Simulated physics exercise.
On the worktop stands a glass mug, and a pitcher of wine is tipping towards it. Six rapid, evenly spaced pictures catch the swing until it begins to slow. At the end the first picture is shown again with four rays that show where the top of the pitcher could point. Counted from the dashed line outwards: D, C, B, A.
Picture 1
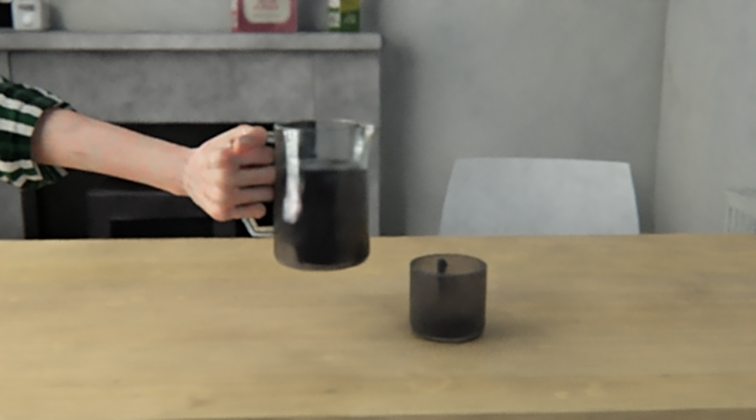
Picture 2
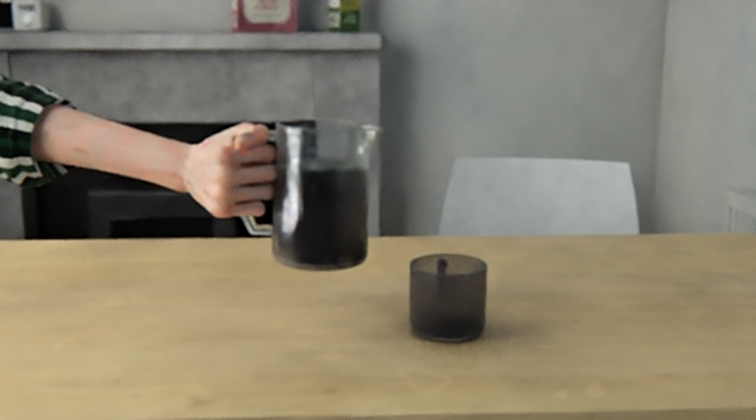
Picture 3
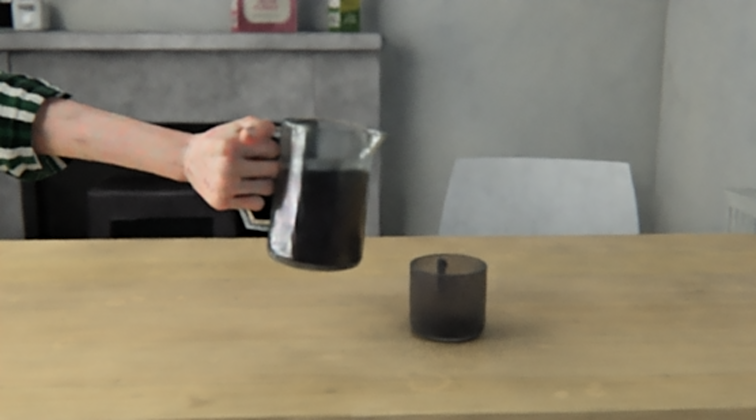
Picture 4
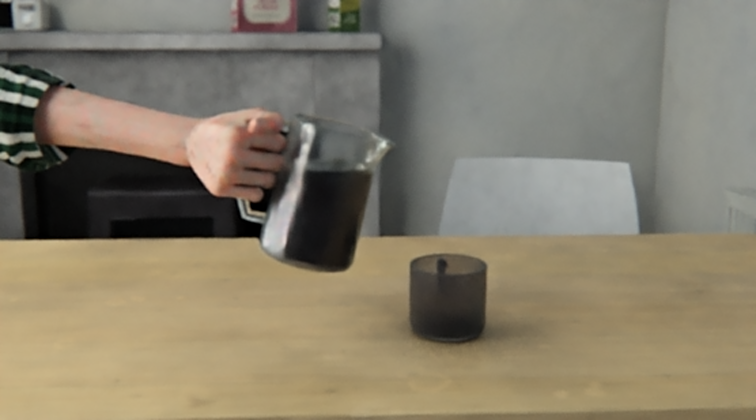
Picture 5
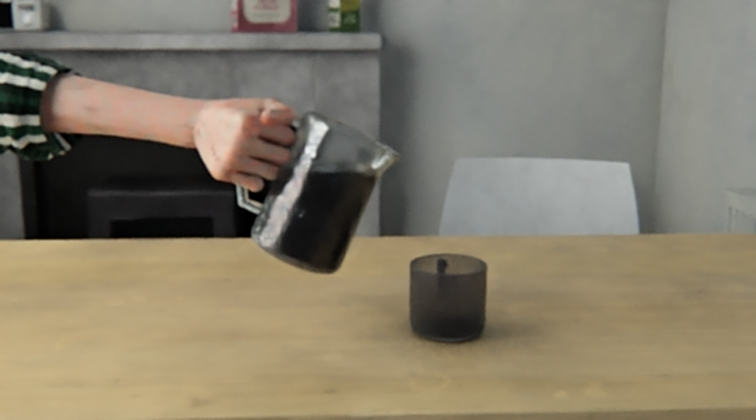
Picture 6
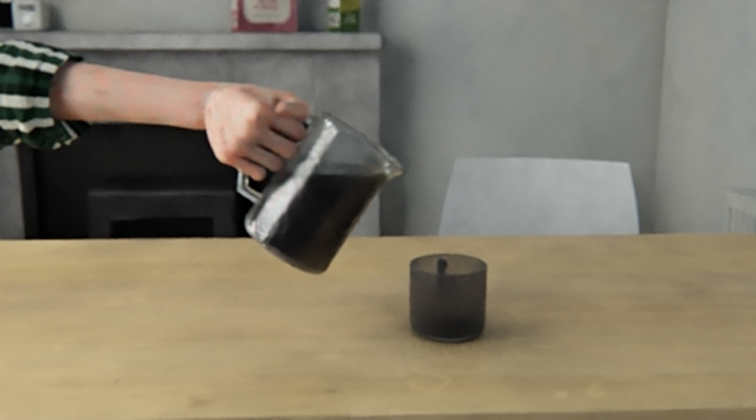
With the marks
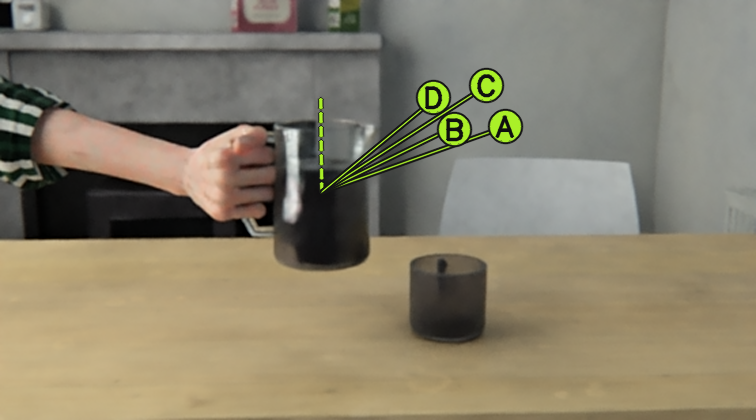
A hand reaching in from the left, its sleeve dark green and white checked, holds a clear glass pitcher of dark wine above a pale wooden worktop, seen from the front by a still camera. A small smoky-grey glass mug stands to the right, before a white chair, grey walls and a dark fireplace. The pitcher starts upright, then the hand steadily tilts it rightward, its lip lowering toward the mug, with nothing pouring.
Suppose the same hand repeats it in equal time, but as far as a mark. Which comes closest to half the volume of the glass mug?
The answer is line B.
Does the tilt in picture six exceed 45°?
No, it does not.
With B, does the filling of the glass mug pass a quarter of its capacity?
Yes, clearly.
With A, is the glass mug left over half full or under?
Over half.
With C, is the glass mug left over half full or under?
Under half.
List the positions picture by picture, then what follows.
The first picture shows upright, lip at (379, 127); rim of the glass mug round (449, 263); nothing has left yet.
The second picture shows upright, lip at (381, 129); nothing has left yet.
The third picture shows tipped about 7°, lip at (386, 135); nothing has left yet.
The fourth picture shows tipped about 14°, lip at (393, 144); nothing has left yet.
The fifth picture shows tipped about 24°, lip at (400, 156); nothing has left yet.
The sixth picture shows tipped about 34°, lip at (405, 170); nothing has left yet.
In lime, A at (489, 132); B at (437, 134); C at (472, 94); D at (421, 109).
With A, the glass mug ends with about 78 % of what it can hold.
With B, the glass mug ends with about 50 % of what it can hold.
With C, the glass mug ends with about 30 % of what it can hold.
With D, the glass mug ends with about 16 % of what it can hold.
